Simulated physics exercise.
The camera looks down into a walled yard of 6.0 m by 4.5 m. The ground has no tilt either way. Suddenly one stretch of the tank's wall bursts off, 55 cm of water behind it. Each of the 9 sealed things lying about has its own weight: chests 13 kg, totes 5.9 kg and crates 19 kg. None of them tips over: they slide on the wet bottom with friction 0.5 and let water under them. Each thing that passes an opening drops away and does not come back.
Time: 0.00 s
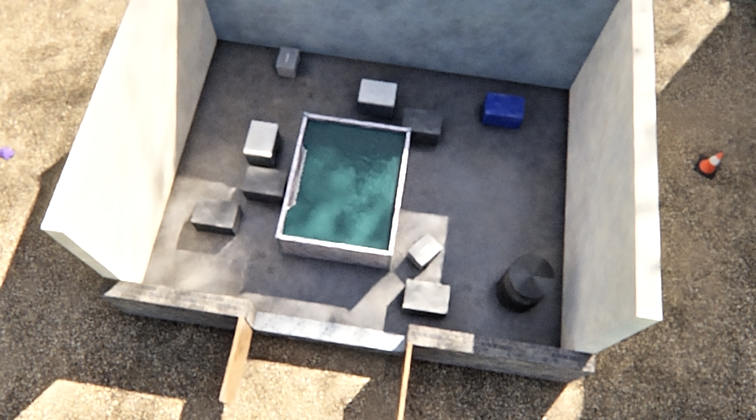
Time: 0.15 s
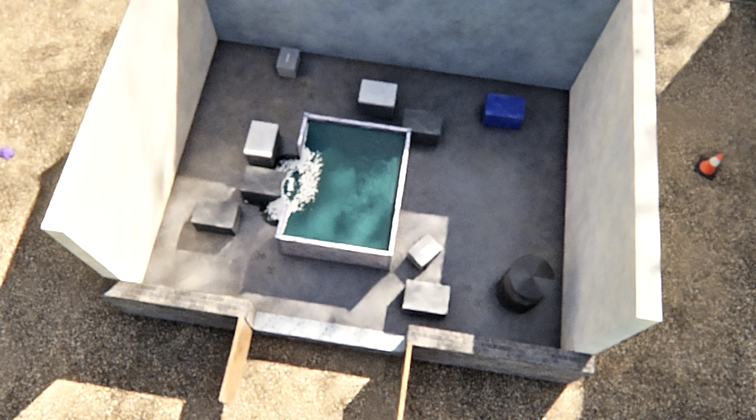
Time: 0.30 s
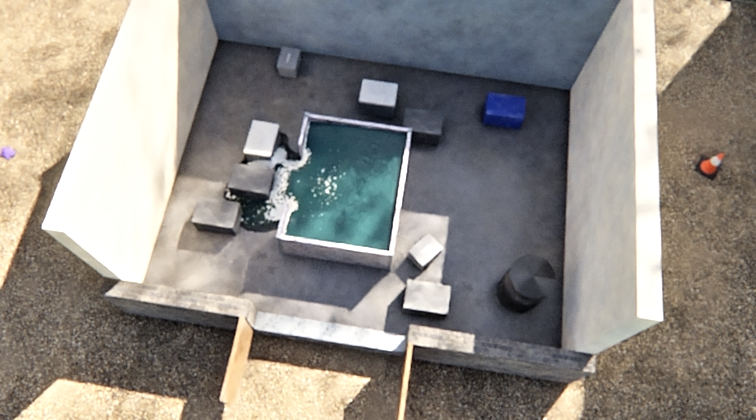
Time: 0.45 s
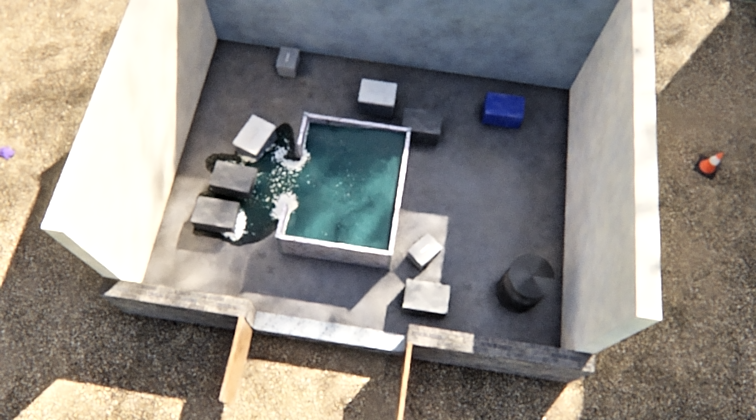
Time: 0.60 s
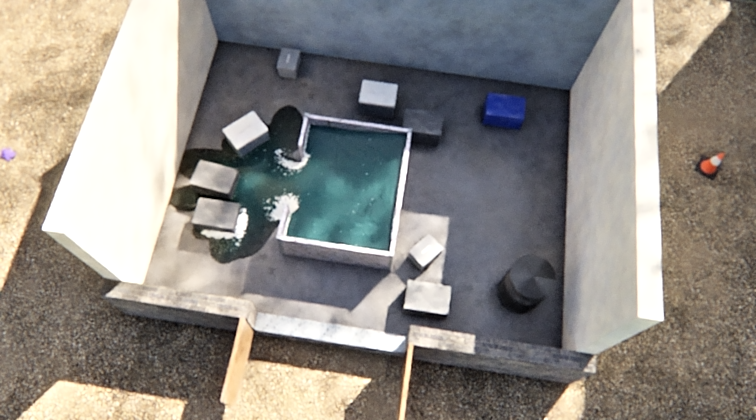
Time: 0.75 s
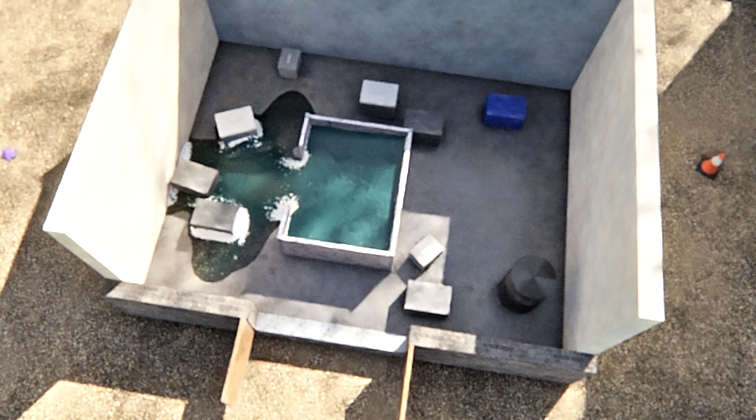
Water bursting from the left side of a raised tank, spreading over the yard floor and pushing pale boxes leftward.
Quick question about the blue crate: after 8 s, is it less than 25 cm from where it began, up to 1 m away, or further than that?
Less than 25 cm.
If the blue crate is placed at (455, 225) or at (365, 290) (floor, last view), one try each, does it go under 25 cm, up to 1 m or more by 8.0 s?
From the first spot it does not really budge, and from the second it drifts partway.
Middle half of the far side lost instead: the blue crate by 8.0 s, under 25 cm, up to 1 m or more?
Note: Blue crate swept well away.
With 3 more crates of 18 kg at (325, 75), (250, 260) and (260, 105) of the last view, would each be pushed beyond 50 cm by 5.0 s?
In order: Above it, below it, above it.
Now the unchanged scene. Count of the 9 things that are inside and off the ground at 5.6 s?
The count is 2.
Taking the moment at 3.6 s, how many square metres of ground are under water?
Some 16 m2 of it.
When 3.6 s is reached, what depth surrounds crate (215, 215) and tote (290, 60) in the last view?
8 and 5 cm.
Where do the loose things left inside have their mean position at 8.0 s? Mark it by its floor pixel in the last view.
I'd put it close to (384, 173) in the last view.
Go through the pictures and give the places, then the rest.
The blue crate at (505, 105), on the bottom; 2.9 m2 under water; 0 of 9 have shifted, in the first frame.
The blue crate at (505, 106) rests on the ground; 3.3 m2 under water; 0 of 9 have shifted, in the second frame.
The blue crate at (506, 106) rests on the ground; 3.8 m2 under water; 1 of 9 have shifted, in the third frame.
The blue crate at (505, 105), on the bottom; water covers 4.6 m2; 2 of 9 have shifted, in the fourth frame.
The blue crate at (506, 106) rests on the ground; 5.7 m2 under water; 2 of 9 have shifted, in the fifth frame.
The blue crate at (507, 106) rests on the ground; water covers 6.8 m2; 2 of 9 have shifted, in the sixth frame.
After 1.6 s the blue crate is near (507, 106), 0.0 m from its start, aground; 0 of 9 are out; 1 afloat.
After 3.6 s the blue crate is near (507, 106), 0.0 m from its start, aground; 0 of 9 are out; 1 afloat.
After 5.6 s the blue crate is near (507, 106), 0.0 m from its start, aground; 0 of 9 are out; 2 afloat.
After 8.0 s the blue crate is near (507, 106), 0.0 m from its start, aground; 0 of 9 are out; 1 afloat.
